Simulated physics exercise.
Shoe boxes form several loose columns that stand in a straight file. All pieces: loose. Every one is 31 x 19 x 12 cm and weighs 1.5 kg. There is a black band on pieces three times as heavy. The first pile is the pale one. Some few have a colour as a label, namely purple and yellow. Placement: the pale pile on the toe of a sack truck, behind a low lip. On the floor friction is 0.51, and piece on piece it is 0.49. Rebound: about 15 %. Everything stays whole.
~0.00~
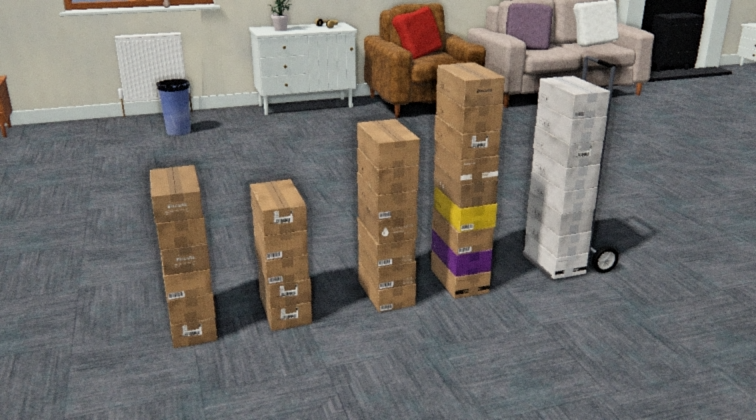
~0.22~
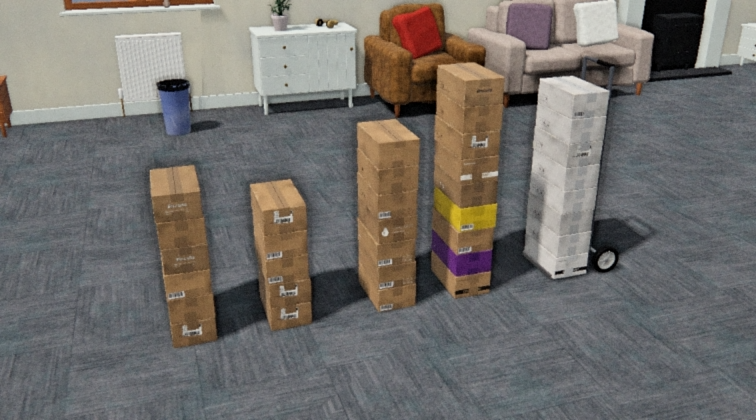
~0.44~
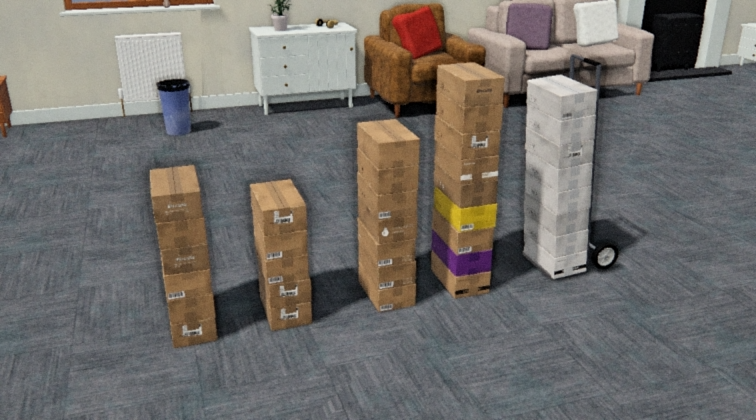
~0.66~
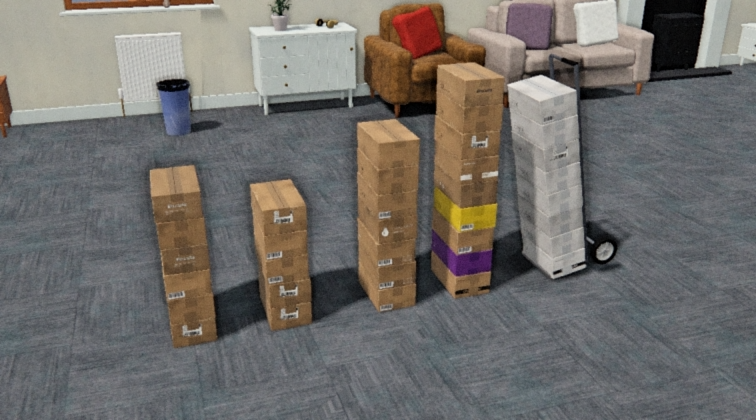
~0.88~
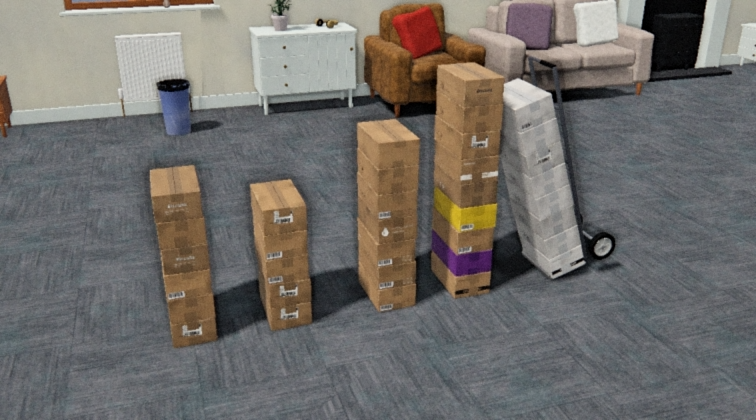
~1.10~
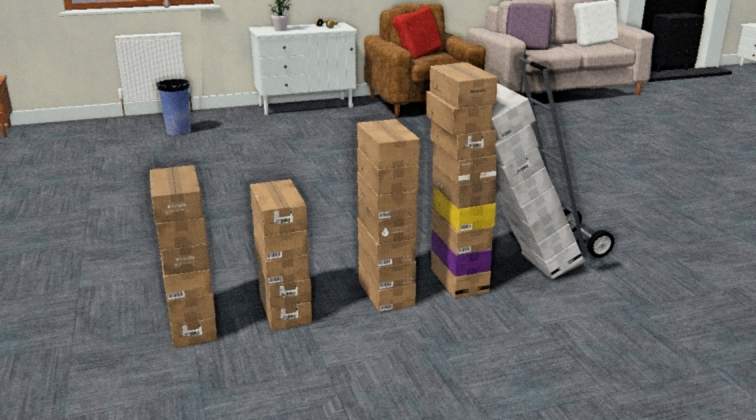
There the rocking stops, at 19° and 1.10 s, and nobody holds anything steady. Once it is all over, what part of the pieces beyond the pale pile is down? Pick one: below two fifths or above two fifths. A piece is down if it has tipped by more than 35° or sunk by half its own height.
Above two fifths.
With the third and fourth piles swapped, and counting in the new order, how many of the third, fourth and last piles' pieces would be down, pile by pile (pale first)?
Pile by pile, you'd see third at 5, fourth at 6 and last at 6 down.
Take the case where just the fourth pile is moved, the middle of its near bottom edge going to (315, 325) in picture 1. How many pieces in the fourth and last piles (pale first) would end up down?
Fourth: 5; last: 5.
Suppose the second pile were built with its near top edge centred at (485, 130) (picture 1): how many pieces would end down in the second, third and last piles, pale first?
The tally would be second 7, then third 7, then last 5.
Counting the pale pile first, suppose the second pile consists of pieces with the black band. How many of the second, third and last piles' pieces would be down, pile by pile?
Then the second pile would have 0 down, the third 0, and the last 0.
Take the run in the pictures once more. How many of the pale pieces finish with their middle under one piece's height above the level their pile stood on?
3.
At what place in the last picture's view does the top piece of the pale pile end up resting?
It should be centred near (401, 201) in the final frame.
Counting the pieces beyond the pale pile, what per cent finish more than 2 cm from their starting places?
Shifted: 100 per cent.
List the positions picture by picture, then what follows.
In the first frame (places mark the middle of the side facing us), truck frame (607, 111) 0° forward; yellow box (478, 218); purple box (474, 264); the rest undisturbed.
The second frame shows truck frame (607, 111) 0° forward; yellow box (478, 218).
The third frame shows truck frame (596, 109) 4° forward, top of the pale pile leaning 4°; yellow box (478, 218); the rest undisturbed.
The fourth frame shows truck frame (578, 108) 11° forward, top of the pale pile leaning 11°; yellow box (478, 218); the rest undisturbed.
The fifth frame shows truck frame (561, 110) 16° forward, top of the pale pile leaning 18°; yellow box (478, 218); the rest undisturbed.
The sixth frame shows truck frame (554, 111) 19° forward, top of the pale pile leaning 26°; yellow box (477, 218); purple box (474, 264); 4 disturbed, none down.
After 1.90 s, 8 of the pale pile down; 2 of the 27 other boxes down; purple box leaning 28°; yellow box leaning 28°.
After 2.52 s, 8 of the pale pile down; 18 of the 27 other boxes down; purple box leaning 51°, 7 cm lower; yellow box leaning 48°, 12 cm lower.
At rest (4.4 s), 8 of the pale pile down; 25 of the 27 other boxes down; purple box leaning 51°, 7 cm lower; yellow box leaning 48°, 12 cm lower. That is 93 per cent. As the last picture would show them, middles, purple box near (416, 269), yellow box near (385, 239).
